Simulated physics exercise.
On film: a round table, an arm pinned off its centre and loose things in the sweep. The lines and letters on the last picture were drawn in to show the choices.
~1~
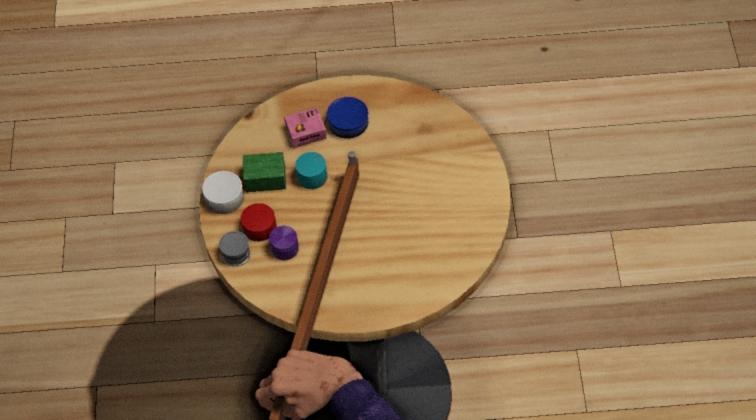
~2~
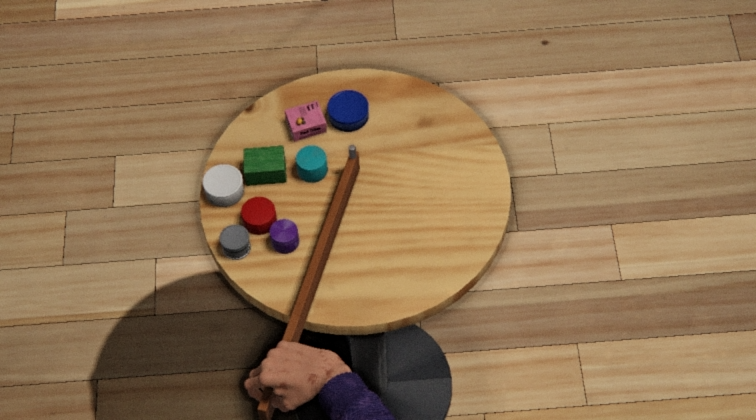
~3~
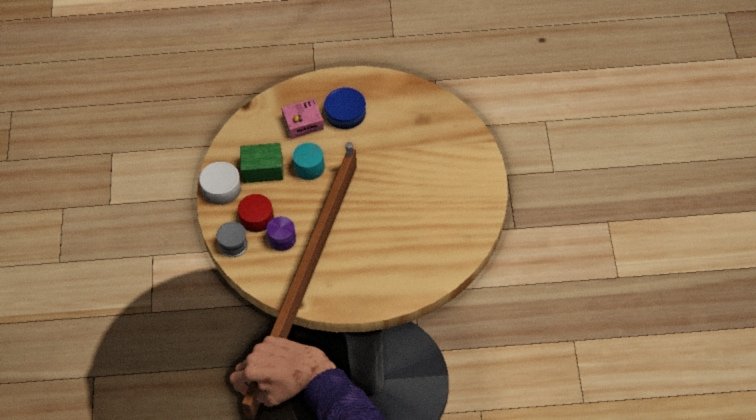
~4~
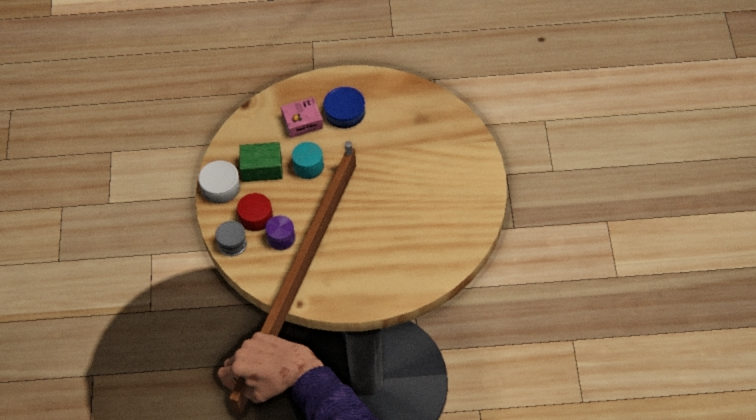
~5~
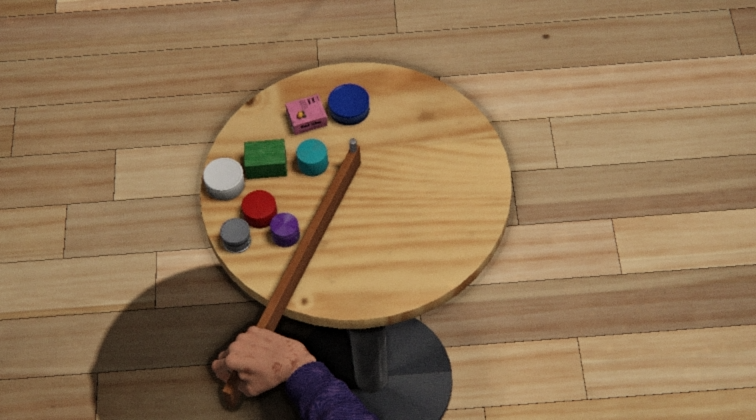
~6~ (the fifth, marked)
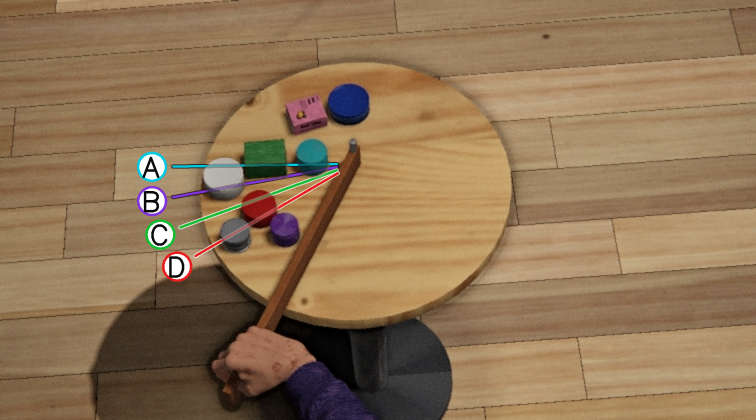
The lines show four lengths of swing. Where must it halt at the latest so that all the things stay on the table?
D.
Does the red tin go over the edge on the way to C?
By then, no.
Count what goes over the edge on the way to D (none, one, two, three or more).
By then, none.
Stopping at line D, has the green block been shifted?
No.
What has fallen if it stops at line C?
The white jar.
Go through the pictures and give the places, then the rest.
In the first picture, pink packet (305, 128); white jar (223, 192); red tin (258, 222).
In the second picture, arm (325, 235); turquoise tin (312, 164).
In the third picture, arm (318, 231); grey tin (232, 239).
In the fourth picture, arm (313, 229); blue jar (344, 108).
In the fifth picture, arm (314, 225); white jar (224, 179); red tin (259, 209); turquoise tin (313, 158).
On the marked copy, A at (255, 165); B at (255, 182); C at (259, 198); D at (268, 214).
Taking D. A third of the way, arm (296, 217); purple tin (277, 226); grey tin (236, 236).
Two thirds of the way, arm (280, 205); white jar (218, 173); grey tin (234, 233).
When it is over, arm (272, 197); white jar (210, 163); grey tin (221, 220); nothing has fallen.
As for the rest, A drops the grey tin, white jar and red tin; B drops the grey tin and white jar; C drops the white jar.
